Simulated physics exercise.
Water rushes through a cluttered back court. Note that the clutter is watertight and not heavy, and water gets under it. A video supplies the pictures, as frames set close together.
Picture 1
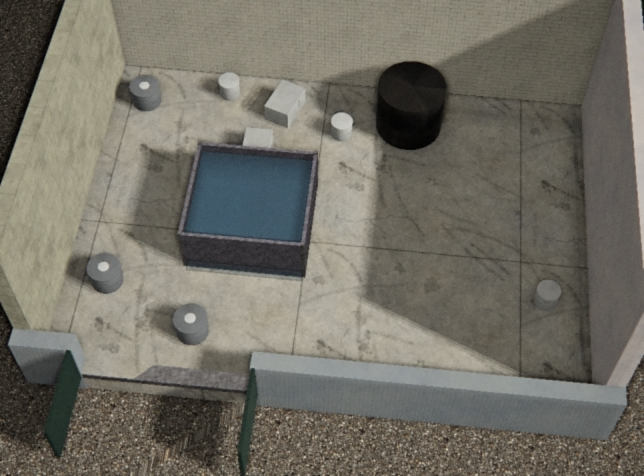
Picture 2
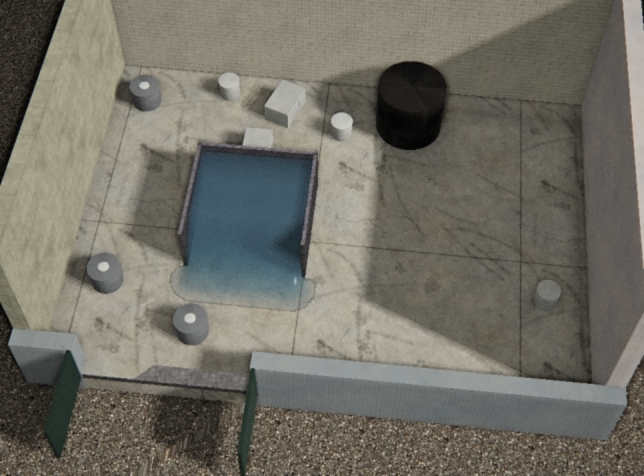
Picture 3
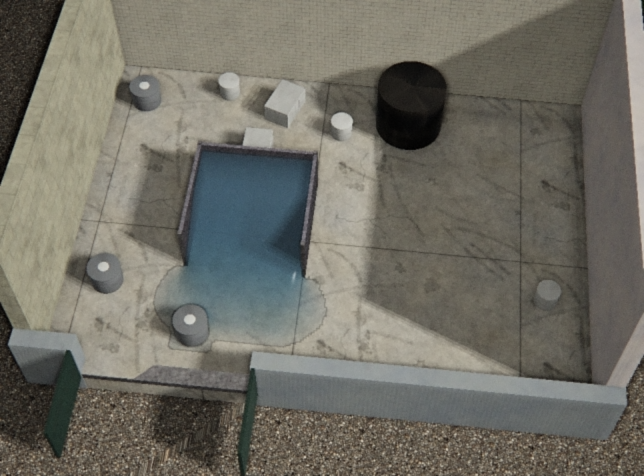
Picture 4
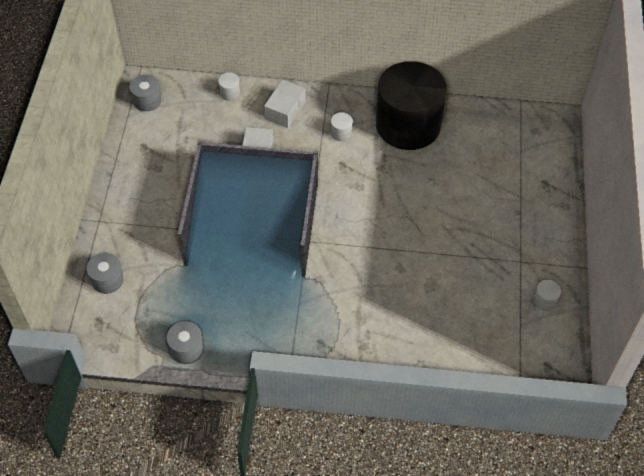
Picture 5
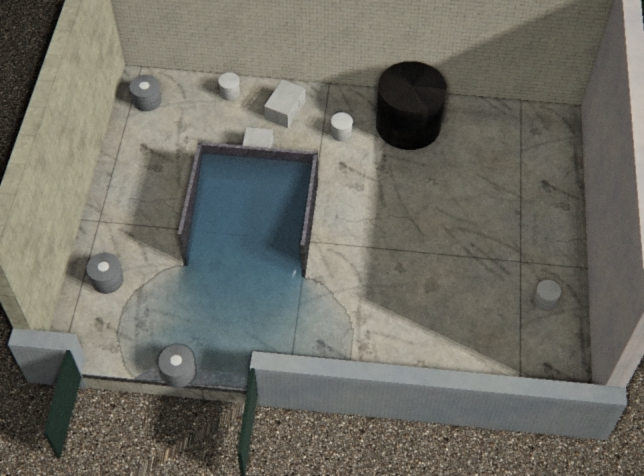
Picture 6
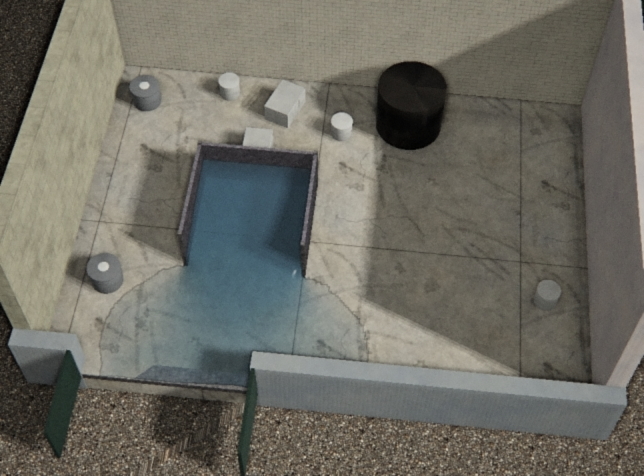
Water pours from an open-fronted tank and pushes a grey tub out of sight.
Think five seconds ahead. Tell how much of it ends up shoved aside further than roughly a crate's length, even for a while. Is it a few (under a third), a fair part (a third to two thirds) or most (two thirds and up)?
A few.
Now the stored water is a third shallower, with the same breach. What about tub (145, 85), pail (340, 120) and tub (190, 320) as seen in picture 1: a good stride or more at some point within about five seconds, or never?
One: Stayed below the mark. Two: Stayed below the mark. Three: Passed the mark.
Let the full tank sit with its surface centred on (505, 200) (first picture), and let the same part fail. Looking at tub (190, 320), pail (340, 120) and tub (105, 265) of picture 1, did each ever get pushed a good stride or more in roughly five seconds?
Object by object, in turn: Travelled a good distance, lingered near its place, travelled a good distance.
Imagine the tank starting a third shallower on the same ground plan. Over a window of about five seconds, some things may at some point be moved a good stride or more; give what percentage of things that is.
About 10 in every hundred loose things.
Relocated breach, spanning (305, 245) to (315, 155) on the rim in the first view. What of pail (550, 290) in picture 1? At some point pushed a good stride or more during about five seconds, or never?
I'd say it goes the distance.
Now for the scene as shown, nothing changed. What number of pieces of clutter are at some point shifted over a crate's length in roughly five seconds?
That gives 1.
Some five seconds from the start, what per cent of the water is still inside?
Around 42 in a hundred.
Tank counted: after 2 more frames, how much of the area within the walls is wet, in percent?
Something close to 25 per cent.
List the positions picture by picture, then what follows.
In the first picture, a tub at (190, 318), on the bottom; a pail at (229, 80) rests on the ground; 0 of 8 have shifted.
In the second picture, a tub at (190, 318) rests on the ground; a pail at (229, 80) rests on the ground; 0 of 8 have shifted.
In the third picture, a tub at (190, 319), on the bottom; a pail at (229, 80) rests on the ground; 0 of 8 have shifted.
In the fourth picture, a tub at (184, 336), on the bottom, close to its start; a pail at (229, 80) rests on the ground; 1 of 8 have shifted.
In the fifth picture, a tub at (176, 360) rests on the ground, a stride from its start; a pail at (229, 80), on the bottom; 1 of 8 have shifted.
In the sixth picture, a tub is out of sight; a pail at (229, 80) rests on the ground; 1 of 8 have shifted.
A moment on, 1 of 8 are well off their spots; 0 afloat.
Next, 1 of 8 are well off their spots; 0 afloat.
Later, 1 of 8 are well off their spots; 0 afloat.
In the end, 1 of 8 are well off their spots, and 1 have been at some point; 0 afloat.
